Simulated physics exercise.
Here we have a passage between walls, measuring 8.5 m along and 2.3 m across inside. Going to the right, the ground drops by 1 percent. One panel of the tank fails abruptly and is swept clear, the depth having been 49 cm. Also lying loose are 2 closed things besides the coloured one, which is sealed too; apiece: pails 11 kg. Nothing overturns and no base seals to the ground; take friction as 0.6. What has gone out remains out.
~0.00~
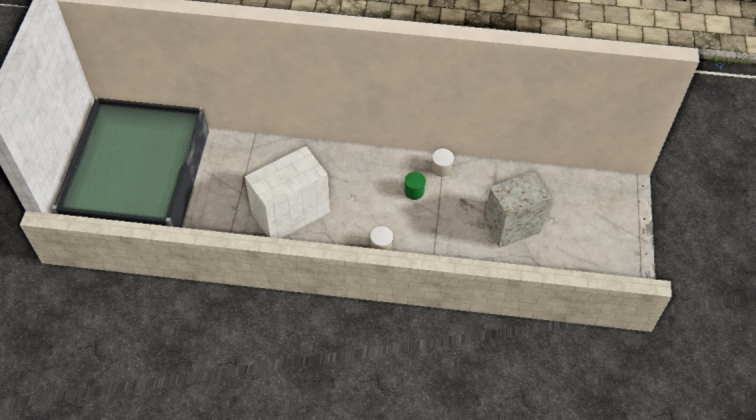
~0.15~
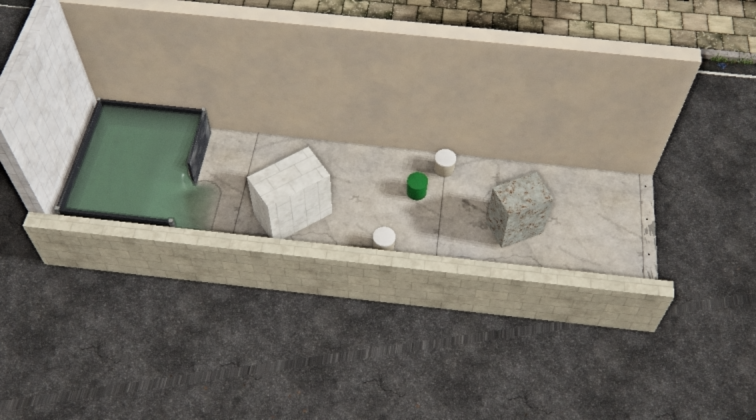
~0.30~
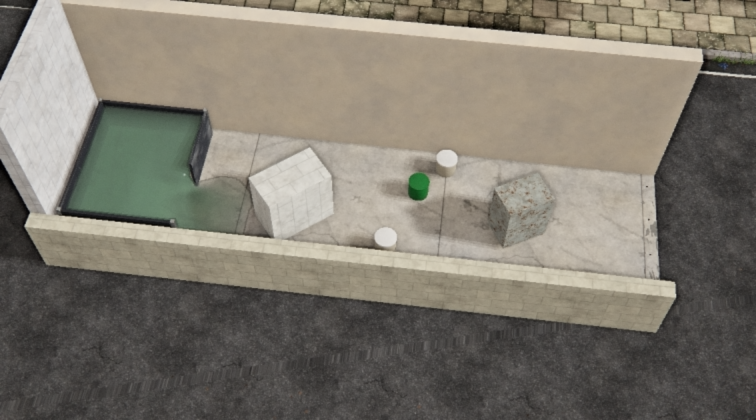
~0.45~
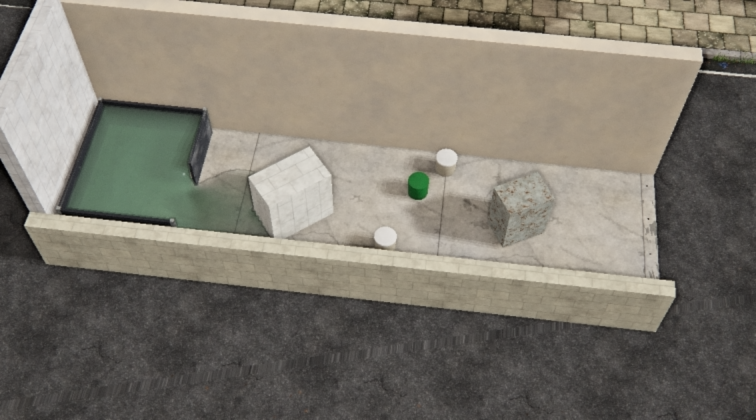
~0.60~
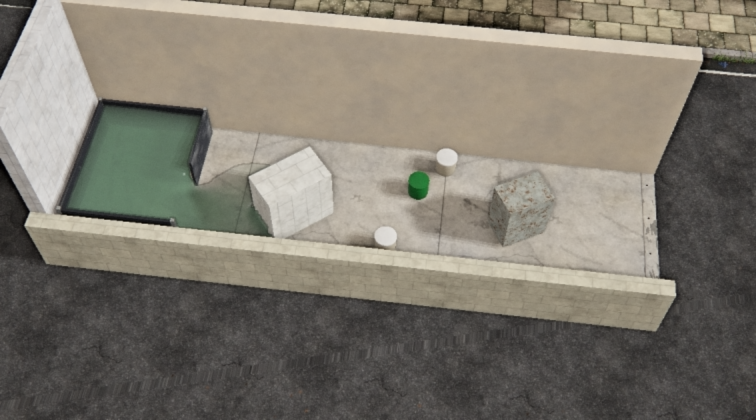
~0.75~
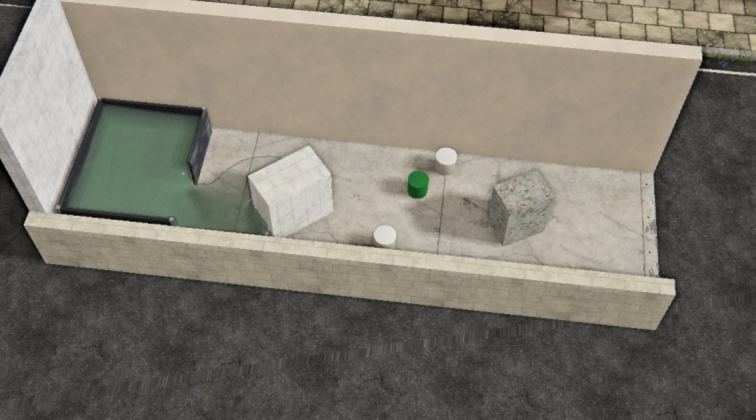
In this clip, part of one side of a dark-framed tank of green water at the left of a walled passage disappears, and water spreads rightward to a white block, while the green pail and the other objects stay still.
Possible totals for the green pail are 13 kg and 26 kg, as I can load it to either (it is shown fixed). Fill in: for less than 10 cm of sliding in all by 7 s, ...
... the low load works.
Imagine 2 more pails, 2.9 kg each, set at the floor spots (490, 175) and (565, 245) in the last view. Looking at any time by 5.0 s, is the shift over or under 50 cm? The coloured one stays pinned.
One by one: A bigger shift, a smaller shift.
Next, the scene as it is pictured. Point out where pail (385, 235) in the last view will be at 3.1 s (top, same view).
About pixel (452, 228).
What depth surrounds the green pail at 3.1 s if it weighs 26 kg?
Depth: Approx. 8 cm.
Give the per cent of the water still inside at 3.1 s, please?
I'd say some 100 percent hasn't gone yet.
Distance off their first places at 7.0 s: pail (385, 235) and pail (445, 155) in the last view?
Answer, in order asked: 100 cm, 60 cm.
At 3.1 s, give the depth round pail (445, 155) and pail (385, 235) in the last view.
7 and 5 cm.
After 1.4 s the green pail would be 0 cm from its start with 13 kg and 0 cm from its start with 26 kg; 0 cm of water round it then.
After 3.1 s the green pail would be 2 cm from its start with 13 kg and 0 cm from its start with 26 kg; 8 cm of water round it then.
After 4.9 s the green pail would be 2 cm from its start with 13 kg and 0 cm from its start with 26 kg; 8 cm of water round it then.
After 7.0 s the green pail would be 2 cm from its start with 13 kg and 0 cm from its start with 26 kg; 7 cm of water round it then.
